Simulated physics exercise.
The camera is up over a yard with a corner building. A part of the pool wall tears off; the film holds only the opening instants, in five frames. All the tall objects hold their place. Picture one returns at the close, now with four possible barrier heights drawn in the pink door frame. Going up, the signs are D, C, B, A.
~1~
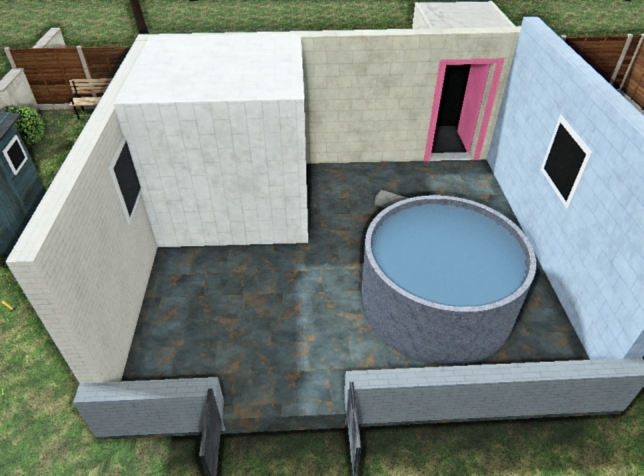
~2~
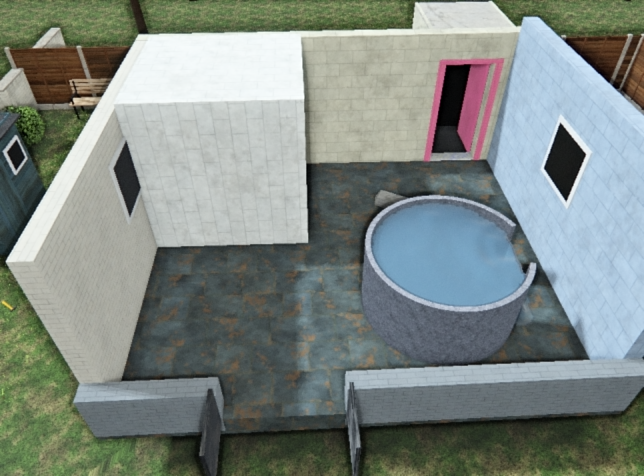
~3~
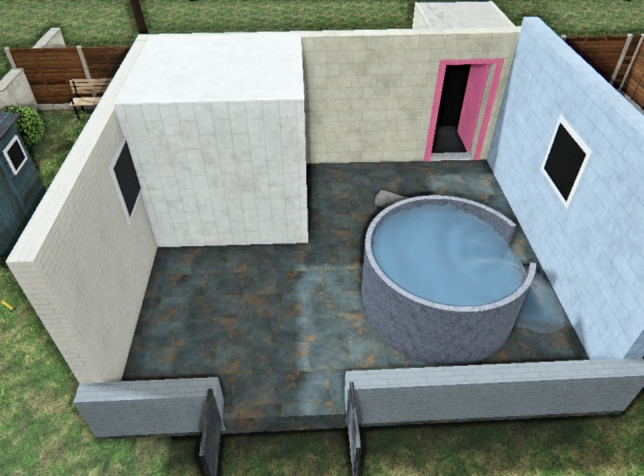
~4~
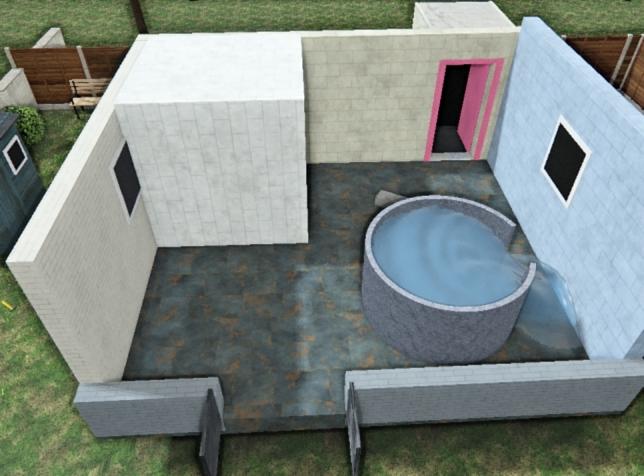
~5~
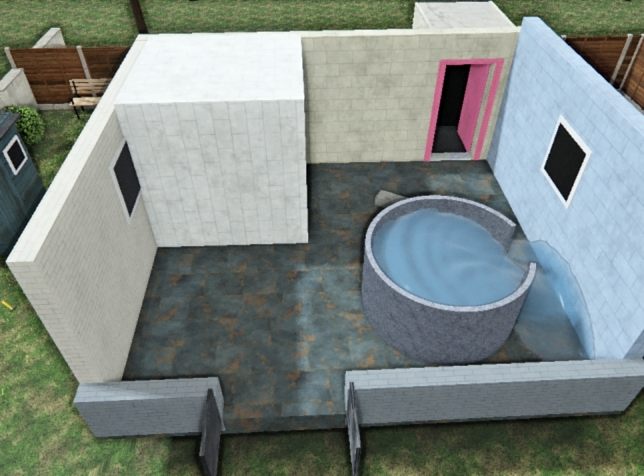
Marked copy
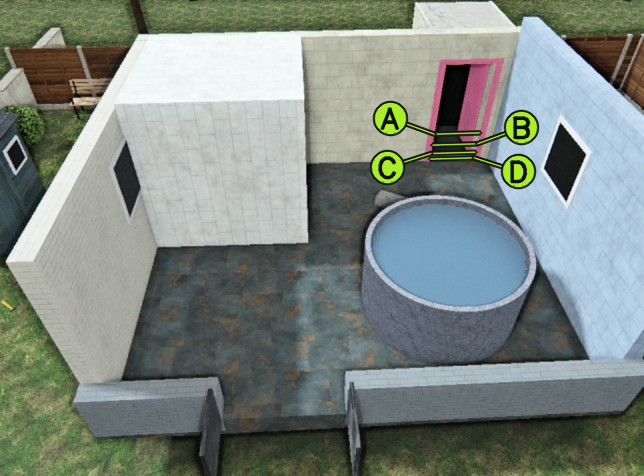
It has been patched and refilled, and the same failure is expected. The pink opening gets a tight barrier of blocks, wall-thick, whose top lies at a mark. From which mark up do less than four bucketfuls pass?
I would pick mark B.
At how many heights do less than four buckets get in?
Two of the four.
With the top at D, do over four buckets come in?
Yes.
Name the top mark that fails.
That is mark C.
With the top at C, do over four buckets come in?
Yes.
On the marked copy, A at (457, 133); B at (455, 144); C at (453, 152); D at (452, 158); from the bottom up D, C, B, A.
With A, nothing gets over.
With B, a splash gets over, under a bucket.
With C, some 15 bucketfuls get in.
With D, dozens of bucketfuls pour in.
